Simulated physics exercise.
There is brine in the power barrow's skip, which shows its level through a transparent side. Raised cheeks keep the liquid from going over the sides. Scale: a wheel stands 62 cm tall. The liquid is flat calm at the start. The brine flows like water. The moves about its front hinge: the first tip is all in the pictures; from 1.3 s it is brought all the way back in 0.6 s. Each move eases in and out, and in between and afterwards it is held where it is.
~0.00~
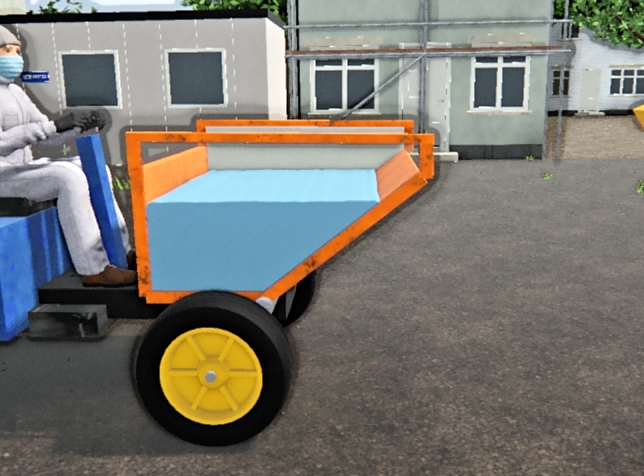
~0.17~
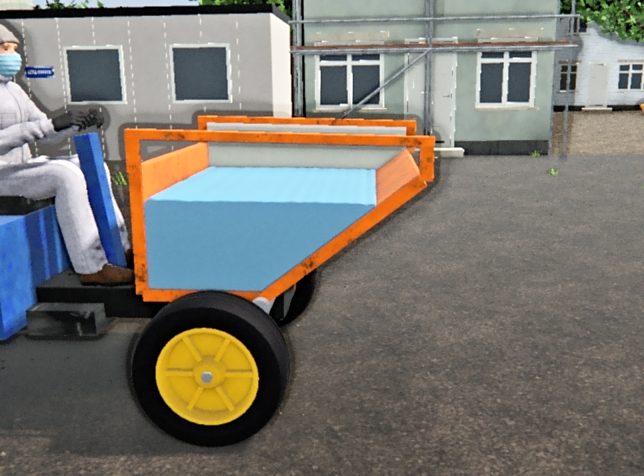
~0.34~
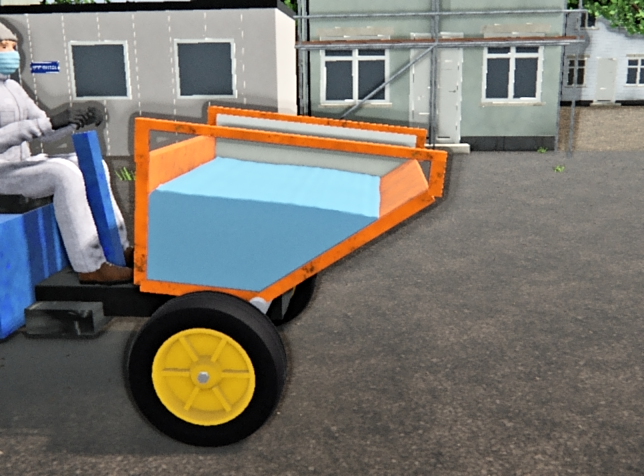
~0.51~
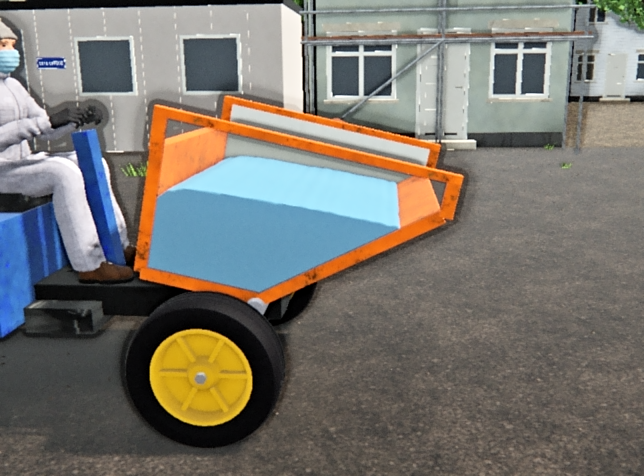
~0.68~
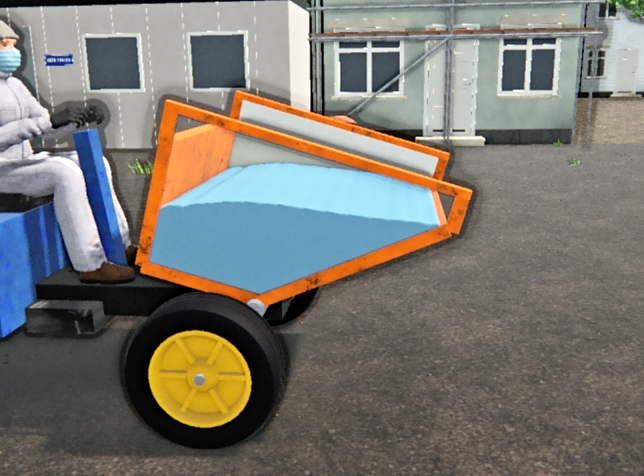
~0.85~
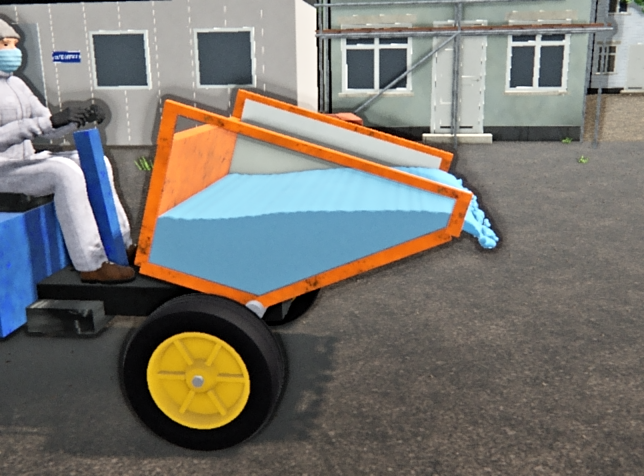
At first, a masked driver sits behind an orange-framed skip of calm, light blue liquid, its surface almost level. The skip tilts forward to the right, and the liquid shifts and slopes inside it. The tilt then eases, and a little liquid pours over the front lip.
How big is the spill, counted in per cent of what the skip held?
Some 26 per cent goes overboard.
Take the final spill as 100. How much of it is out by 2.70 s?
Some 80 per cent by then.
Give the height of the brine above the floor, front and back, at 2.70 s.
About 26 cm in front and 26 cm behind.
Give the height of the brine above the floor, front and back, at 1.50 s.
Front 28 cm, back 16 cm.
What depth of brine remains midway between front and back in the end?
About 32 cm.
Then, 1.50 s in, the skip is at 13° forwards, the surface stands 16 cm at the back and 29 cm at the front; 20 per cent is out, over the front.
Then, 2.10 s in, the surface stands 41 cm at the back and 28 cm at the front; 22 per cent is out, over the front.
Then, 2.70 s in, the surface stands 27 cm at the back and 26 cm at the front; 22 per cent is out, over the front.
Then, 4.78 s in, 26 per cent is out, over the front, 74 of 282 litres.
